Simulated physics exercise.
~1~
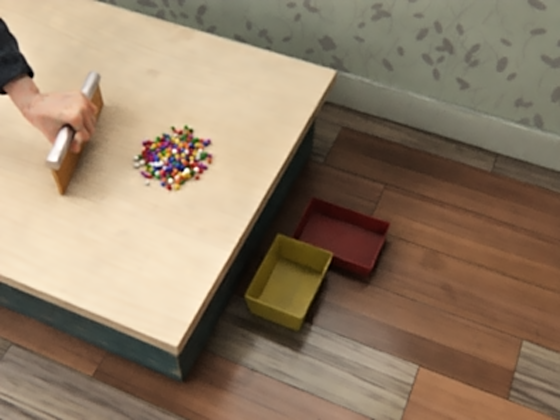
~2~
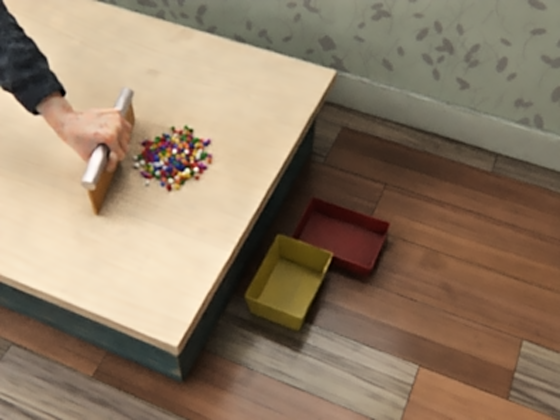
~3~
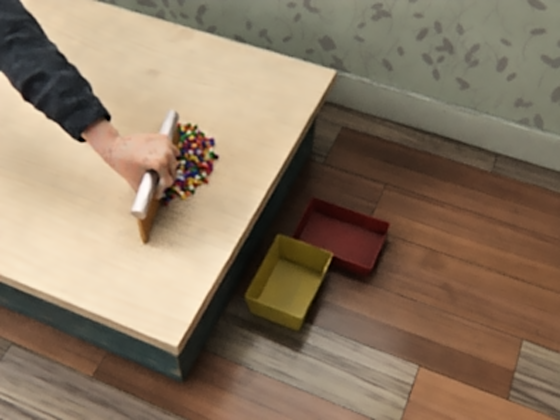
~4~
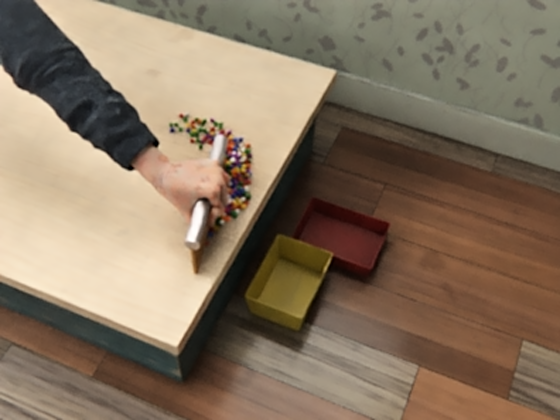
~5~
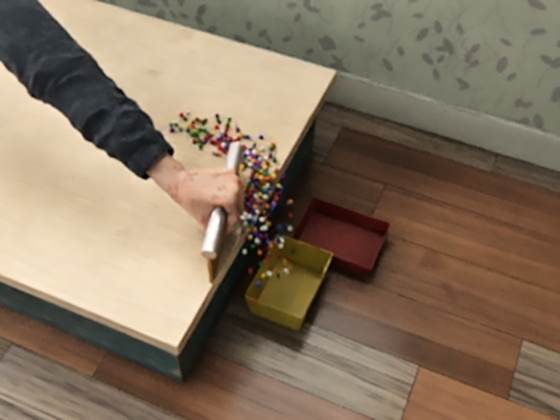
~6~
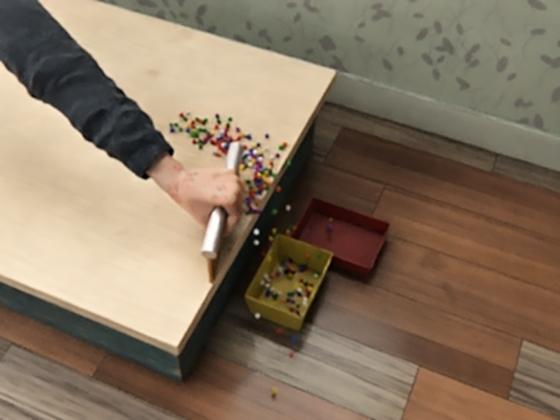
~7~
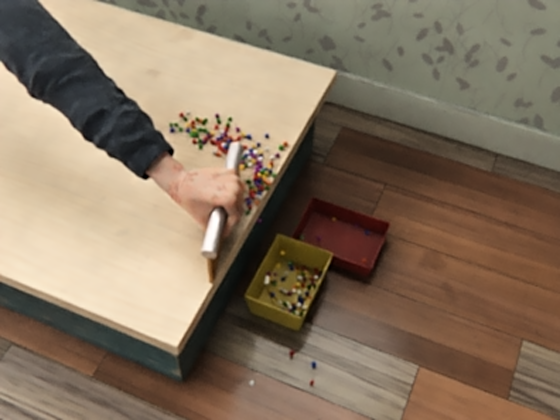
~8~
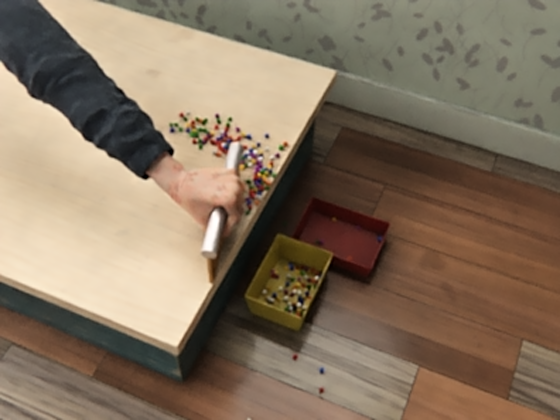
To begin with, a hand in a dark sleeve holds a flat scraper on a pale tabletop, left of a small pile of colourful beads, while a yellow tin and a red tin sit on the wooden floor below. The hand pushes the scraper right and toward the viewer, into the beads, which bunch up and spread along it. Some trail behind near the top as it reaches the table's edge and stops. Beads pour over the side, mostly into the yellow tin. A few land in the red tin or scatter on the floor, and many remain on the table.
